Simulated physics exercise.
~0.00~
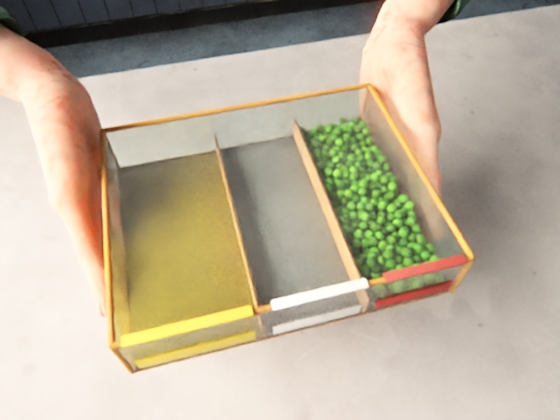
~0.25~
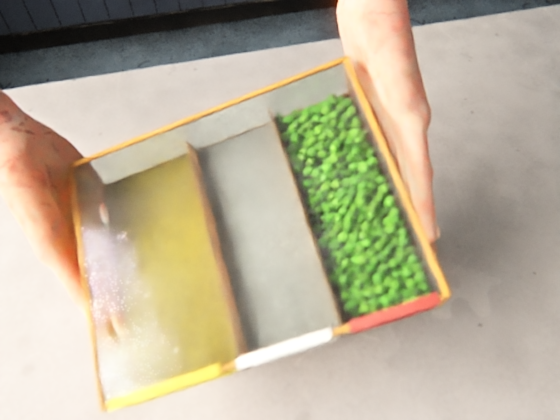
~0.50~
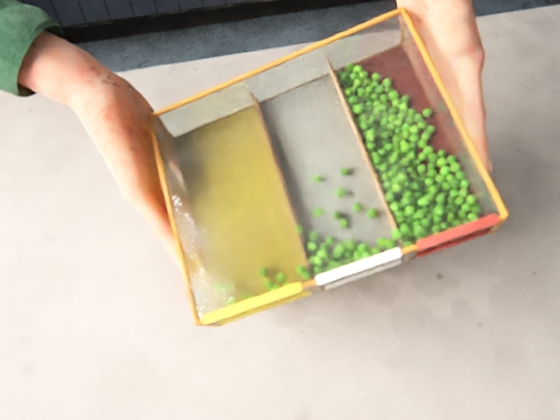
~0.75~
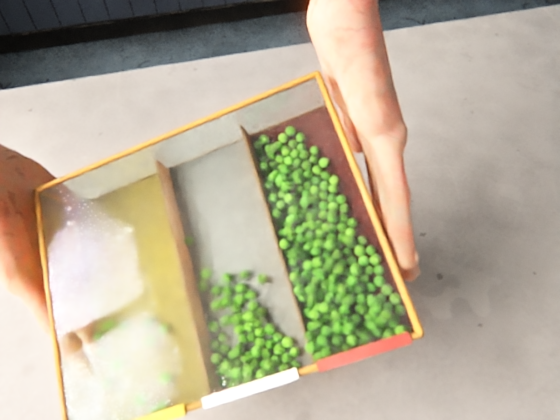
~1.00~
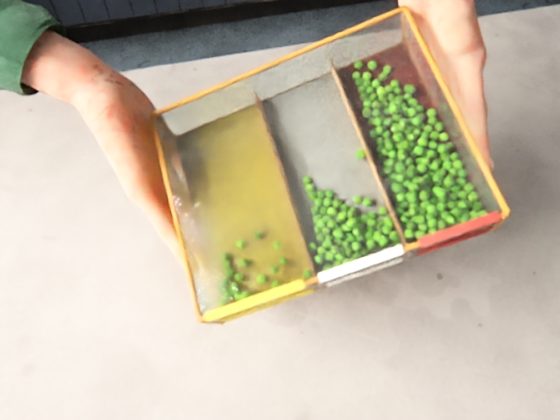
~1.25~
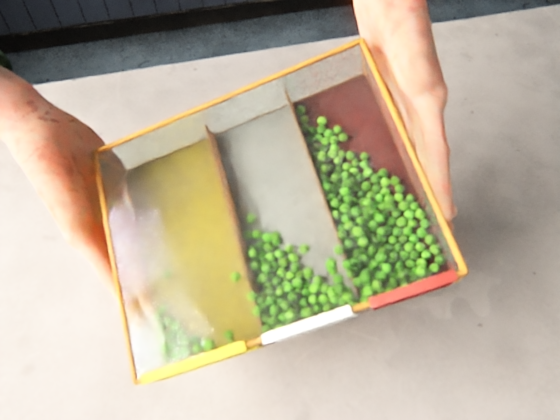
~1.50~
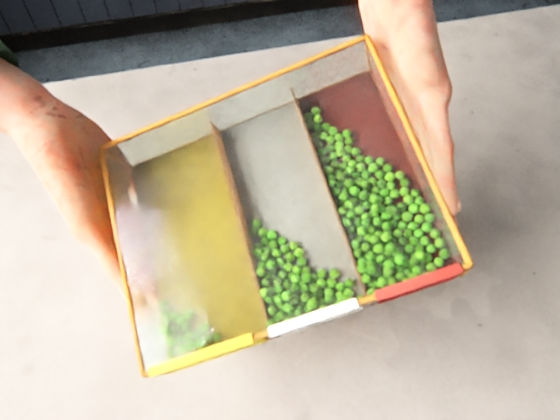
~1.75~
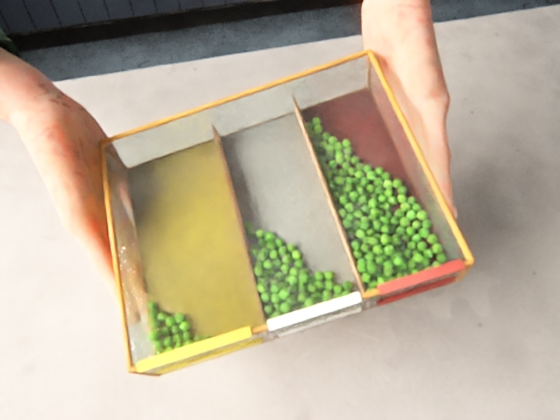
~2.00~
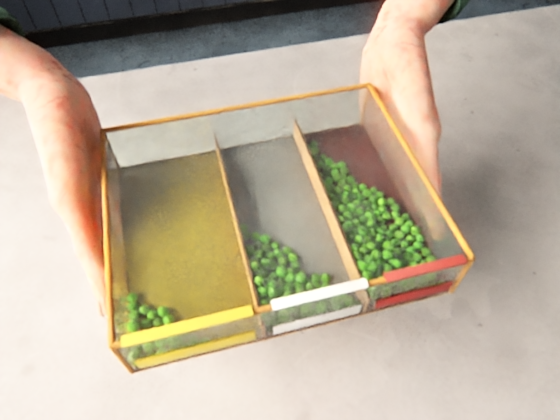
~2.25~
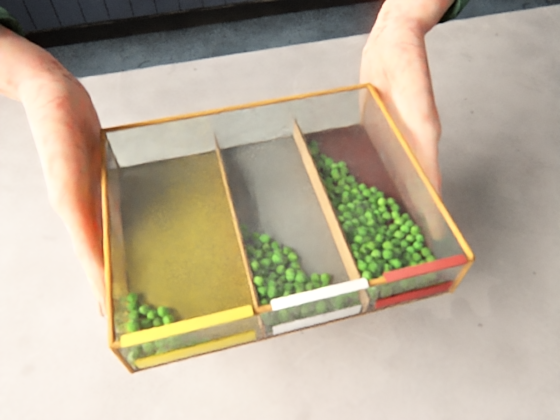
Bright green peas fill the right-hand, red-marked section of a clear-lidded, orange-edged box, seen from above as two hands hold it over a pale tabletop. The yellow-marked left section and white-marked middle one are empty. The hands tilt the box and shake it from side to side, and peas spill over the partitions into the middle, then a few reach the left. The shaking fades, the box stays tilted briefly, then is brought level and held still. Most peas remain on the right, with a smaller pile in the middle and a little cluster in the left section's near corner.
